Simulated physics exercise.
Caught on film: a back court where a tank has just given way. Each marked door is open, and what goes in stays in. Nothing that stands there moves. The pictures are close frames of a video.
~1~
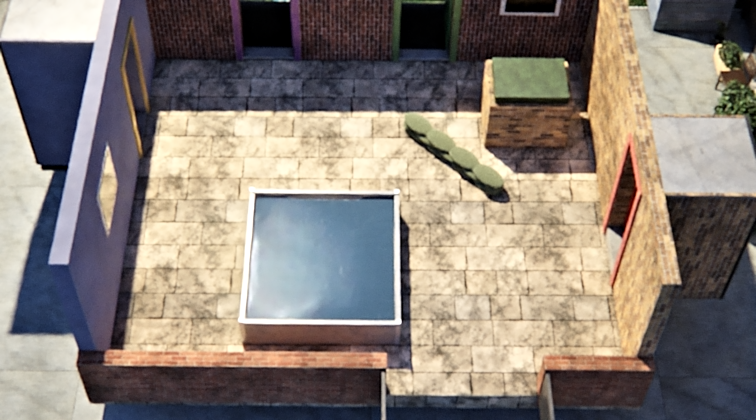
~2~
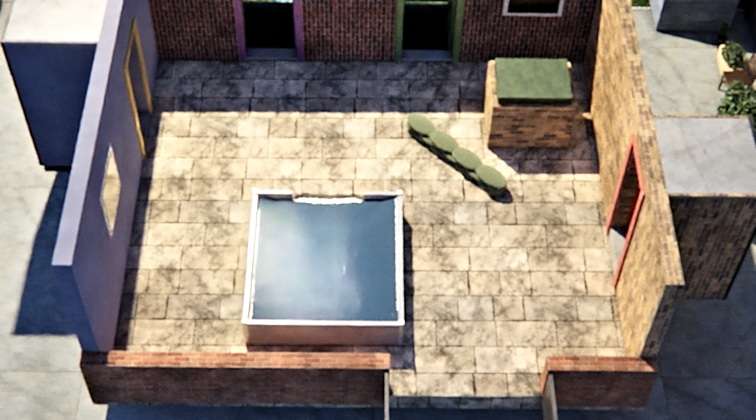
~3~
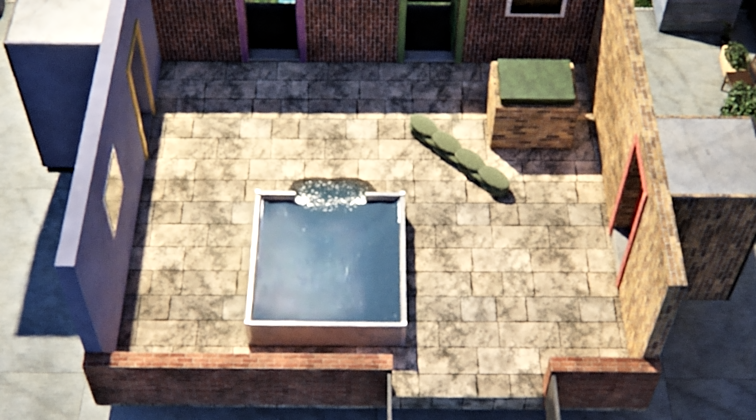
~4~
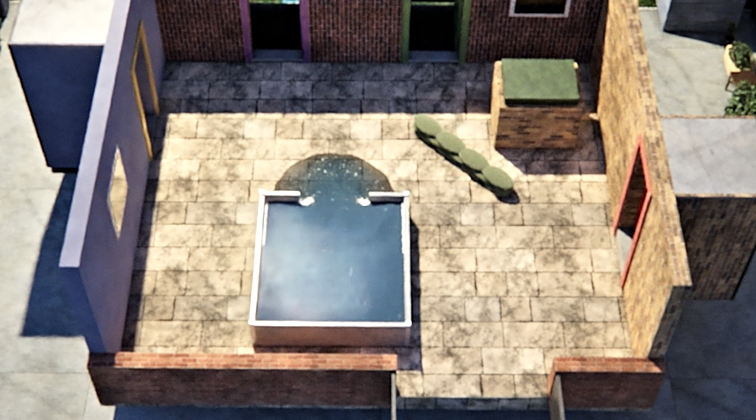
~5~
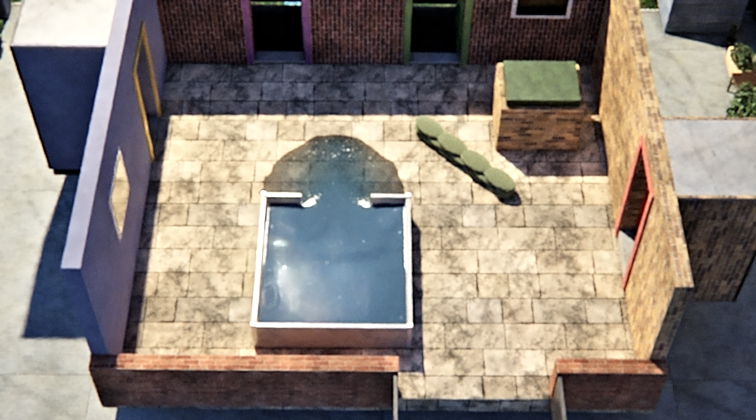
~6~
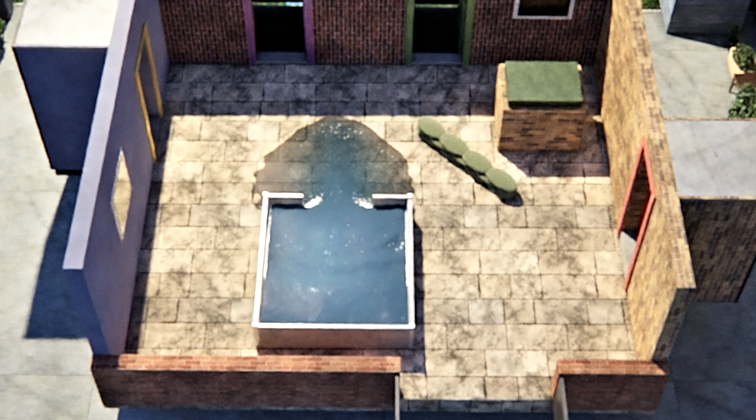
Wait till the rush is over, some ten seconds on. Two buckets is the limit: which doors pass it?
In the end: The green door floods; the purple door floods; the yellow door floods; the red door holds within the limit.
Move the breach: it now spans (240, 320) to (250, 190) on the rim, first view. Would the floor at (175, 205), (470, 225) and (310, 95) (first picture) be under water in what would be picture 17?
In turn: Covered, free of water, free of water.
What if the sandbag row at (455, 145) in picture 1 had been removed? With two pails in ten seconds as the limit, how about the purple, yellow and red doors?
In short: The purple one lets more in, the yellow one lets more in, the red one holds.
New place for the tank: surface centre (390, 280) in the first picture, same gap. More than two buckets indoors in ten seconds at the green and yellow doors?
The green one lets less in; the yellow one takes more.
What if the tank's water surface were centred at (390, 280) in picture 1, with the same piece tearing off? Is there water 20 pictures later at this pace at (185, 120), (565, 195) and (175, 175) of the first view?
One after the other: Awash, no water, free of water.
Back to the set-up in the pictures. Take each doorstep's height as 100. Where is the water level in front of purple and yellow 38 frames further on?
About 130 and 160 per cent.
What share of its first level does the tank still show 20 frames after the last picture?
Roughly 56 per cent.
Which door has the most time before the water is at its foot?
I say the one in red.
A moment on, water covers 20 % of the floor; the green door not reached, the purple door not reached, the yellow door not reached, the red door not reached.
Next, water covers 30 % of the floor; the green door under two buckets in, the purple door under two buckets in, the yellow door not reached, the red door not reached.
Then, water covers 35 % of the floor; the green door over two buckets in, the purple door over two buckets in, the yellow door wet at the sill, nothing in, the red door not reached.
Later, water covers 50 % of the floor; the green door over two buckets in, the purple door over two buckets in, the yellow door under two buckets in, the red door not reached.
In the end, water covers 75 % of the floor; the green door over two buckets in, the purple door far over two buckets in, the yellow door over two buckets in, the red door wet at the sill, nothing in.
